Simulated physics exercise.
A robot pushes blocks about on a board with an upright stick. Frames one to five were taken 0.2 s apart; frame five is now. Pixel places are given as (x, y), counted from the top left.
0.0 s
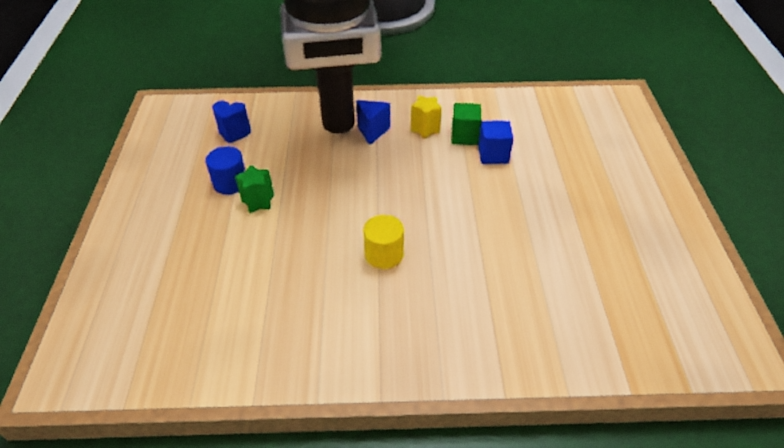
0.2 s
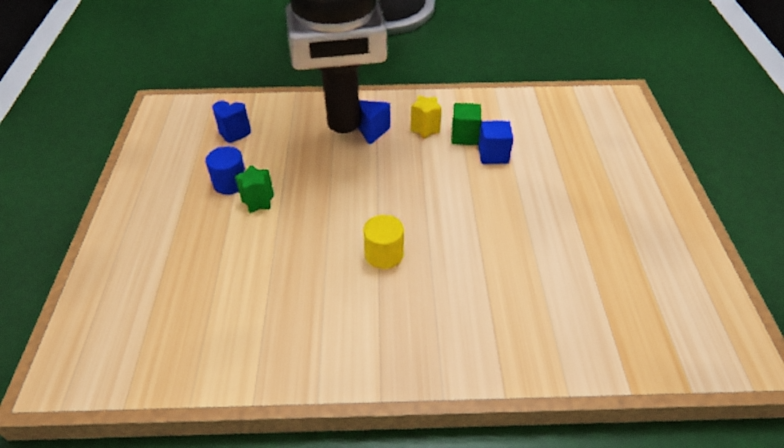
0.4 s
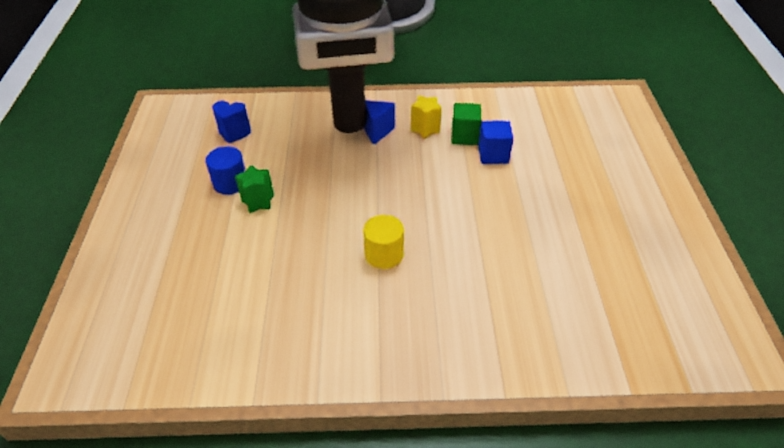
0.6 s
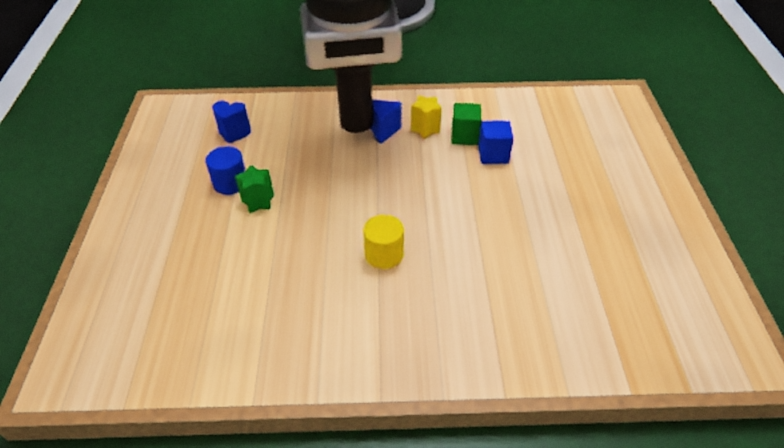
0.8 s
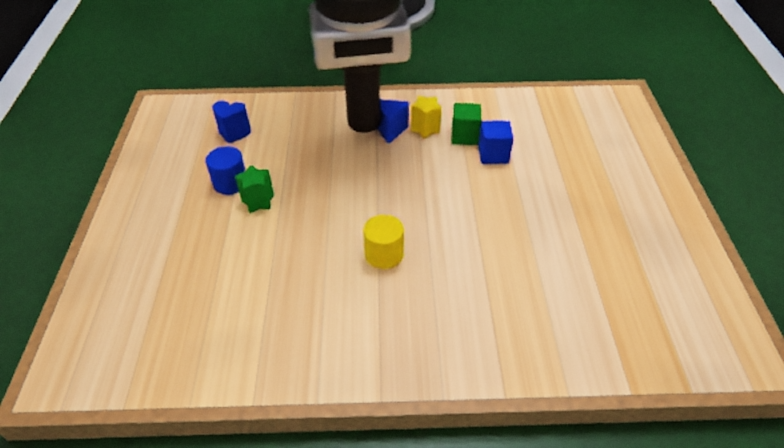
A robot's upright black stick slid slowly to the right along the far side of a wooden board, pushing a blue triangle closer to a yellow star while the other blocks stayed still.
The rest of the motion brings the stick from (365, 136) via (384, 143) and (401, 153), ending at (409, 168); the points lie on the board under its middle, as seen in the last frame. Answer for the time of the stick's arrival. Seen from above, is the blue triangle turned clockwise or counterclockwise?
Seen from above, counterclockwise.
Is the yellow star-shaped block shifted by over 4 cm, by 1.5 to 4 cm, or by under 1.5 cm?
Below 1.5 cm.
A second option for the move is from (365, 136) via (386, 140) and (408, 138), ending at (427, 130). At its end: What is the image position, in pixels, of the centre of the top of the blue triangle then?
Expect it around (425, 89).
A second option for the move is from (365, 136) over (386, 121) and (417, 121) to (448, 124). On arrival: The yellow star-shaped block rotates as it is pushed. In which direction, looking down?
Clockwise, from overhead.
On the path given first. Halfway along, stick at (395, 134); blue triangle at (404, 105), turned 30° anticlockwise; yellow star-shaped block at (432, 102).
At the end, stick at (409, 155); blue triangle at (404, 105), turned 30° anticlockwise; yellow star-shaped block at (432, 102); green four-sided block unmoved.
